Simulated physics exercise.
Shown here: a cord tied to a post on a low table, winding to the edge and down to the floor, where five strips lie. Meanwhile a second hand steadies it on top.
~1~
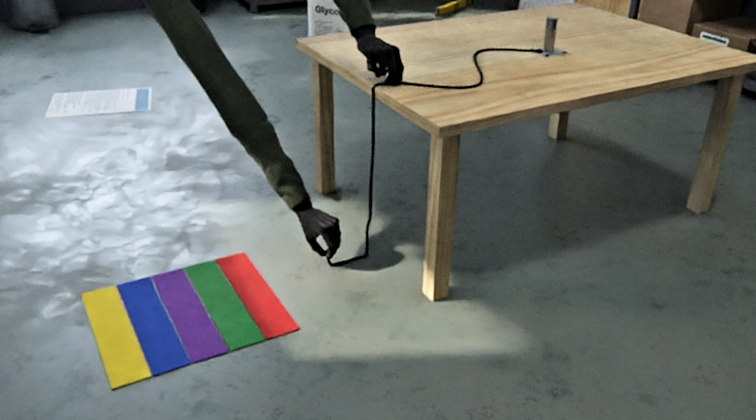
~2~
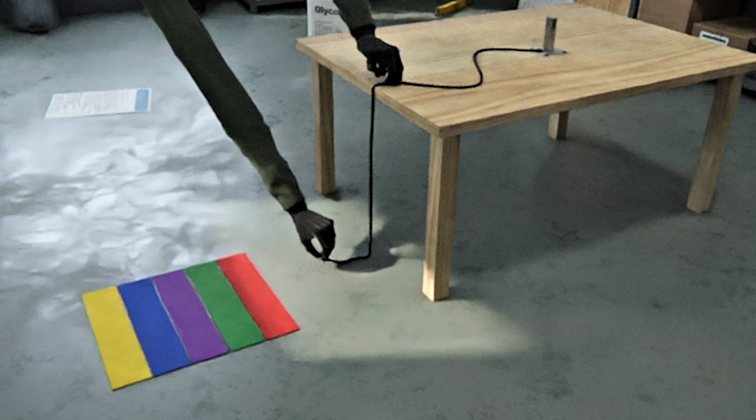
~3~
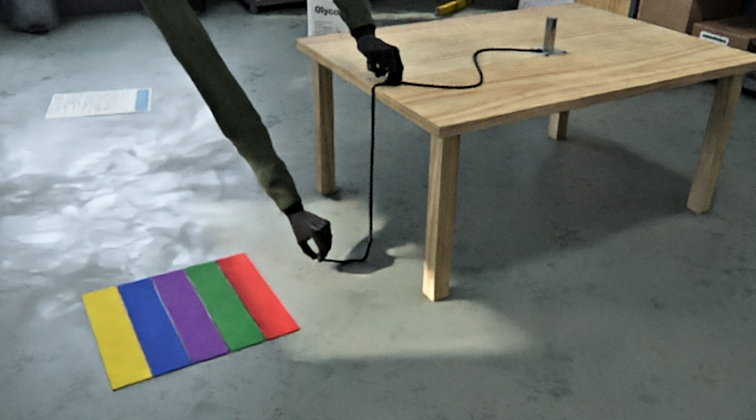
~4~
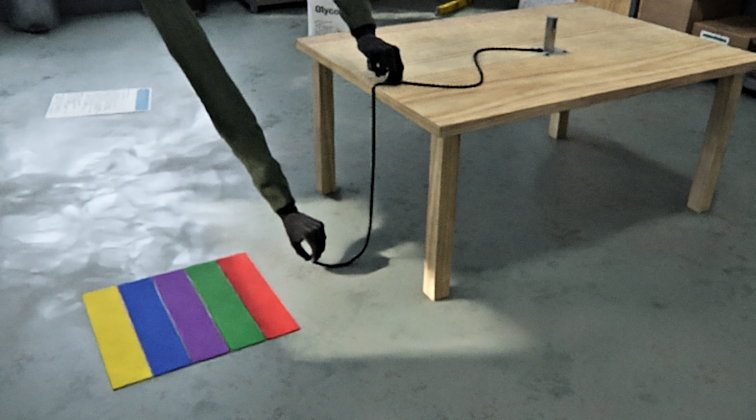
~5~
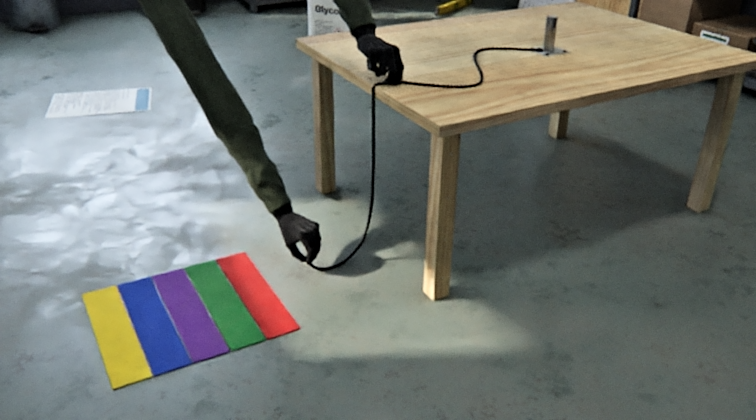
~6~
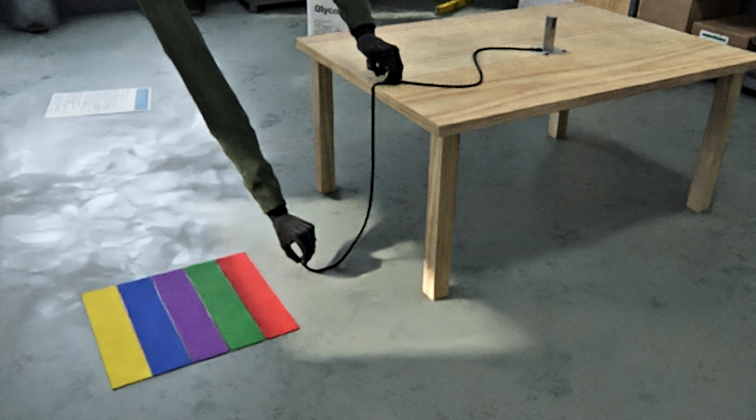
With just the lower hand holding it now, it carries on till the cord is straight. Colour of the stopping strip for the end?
Yellow.
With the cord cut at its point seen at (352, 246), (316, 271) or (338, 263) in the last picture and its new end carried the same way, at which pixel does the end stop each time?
Try by try: (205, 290), (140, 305) and (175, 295).
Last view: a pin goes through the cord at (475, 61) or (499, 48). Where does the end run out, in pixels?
Near (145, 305) and (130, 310).
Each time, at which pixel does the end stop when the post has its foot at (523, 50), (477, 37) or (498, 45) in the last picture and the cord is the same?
In order, it comes out close to (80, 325), (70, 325) and (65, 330).
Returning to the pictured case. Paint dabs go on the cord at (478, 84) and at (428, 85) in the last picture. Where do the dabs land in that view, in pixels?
Near (403, 80) and (359, 101).
Soon after, end near (193, 292); over purple.
Then, end near (142, 306); over blue.
At full stretch, end near (112, 315); over yellow. It halts on the yellow strip.
